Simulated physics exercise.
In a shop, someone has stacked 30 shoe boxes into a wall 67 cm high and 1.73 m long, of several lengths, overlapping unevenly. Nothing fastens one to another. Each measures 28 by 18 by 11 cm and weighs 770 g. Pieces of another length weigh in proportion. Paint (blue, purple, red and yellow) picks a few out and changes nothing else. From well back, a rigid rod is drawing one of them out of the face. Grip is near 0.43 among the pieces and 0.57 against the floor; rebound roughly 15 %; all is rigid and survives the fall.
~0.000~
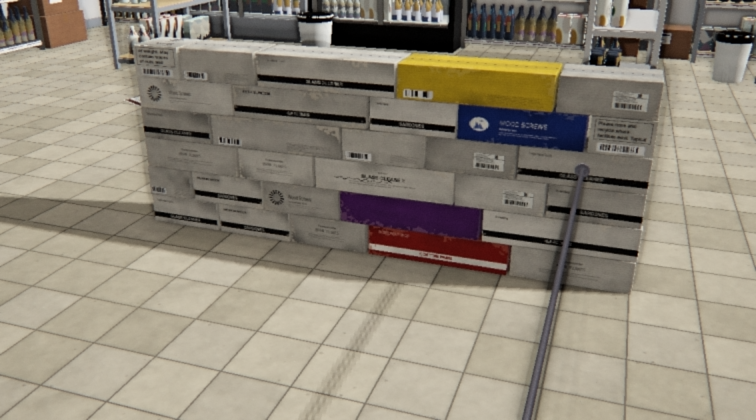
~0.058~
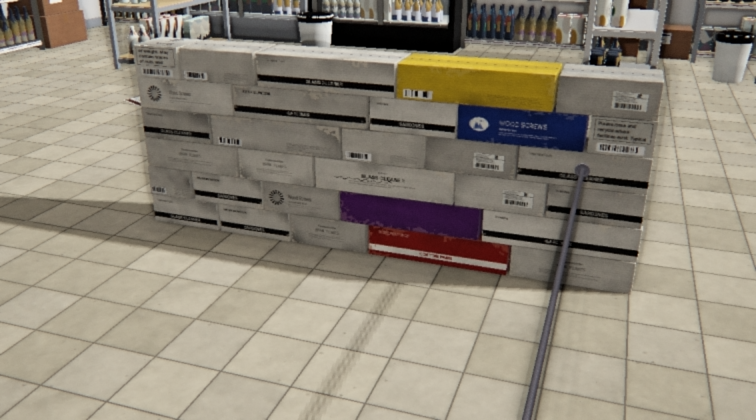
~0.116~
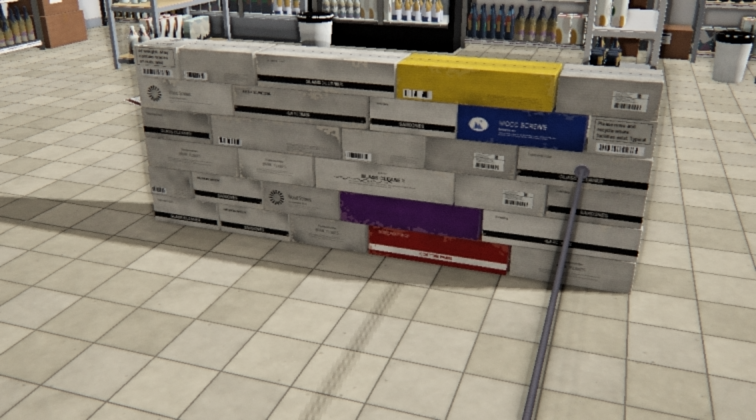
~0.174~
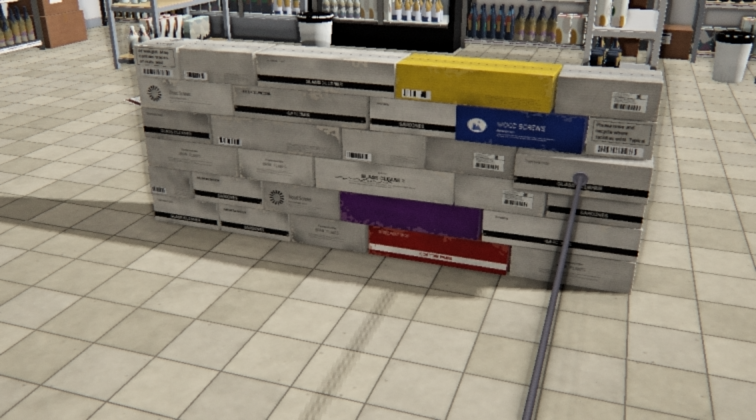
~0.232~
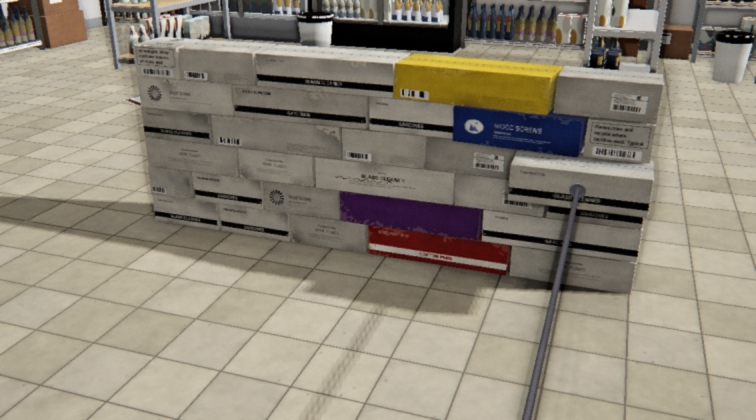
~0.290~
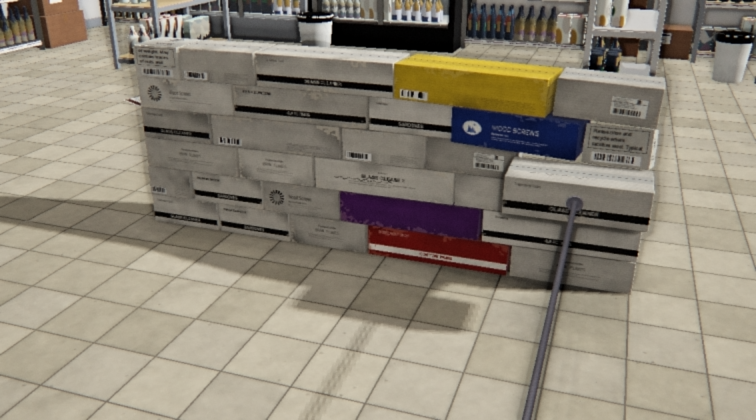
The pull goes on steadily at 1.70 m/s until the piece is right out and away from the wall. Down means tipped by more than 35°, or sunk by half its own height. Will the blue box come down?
The blue box holds its level.
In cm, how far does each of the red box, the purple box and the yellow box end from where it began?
Red 0, purple 0, yellow 5.
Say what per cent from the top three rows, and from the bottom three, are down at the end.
From the top 10, from the bottom 0 per cent.
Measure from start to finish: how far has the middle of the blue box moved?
About 6 cm.
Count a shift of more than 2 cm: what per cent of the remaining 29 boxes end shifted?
It is 15 per cent.
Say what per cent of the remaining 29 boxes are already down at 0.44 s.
By then 5 per cent.
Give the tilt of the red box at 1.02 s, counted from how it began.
Roughly 0°.
After 0.35 s, 1 of the 29 other boxes down; blue box 7 cm from its place; yellow box 42 mm from its place.
After 0.44 s, 1 of the 29 other boxes down; blue box 7 cm from its place; yellow box 43 mm from its place.
After 0.60 s, 2 of the 29 other boxes down; blue box 7 cm from its place; yellow box 38 mm from its place.
In the end (1.5 s), 2 of the 29 other boxes down; blue box 7 cm from its place; yellow box 38 mm from its place; purple box unmoved. From the last view, middles, blue box near (521, 126), yellow box near (477, 84).
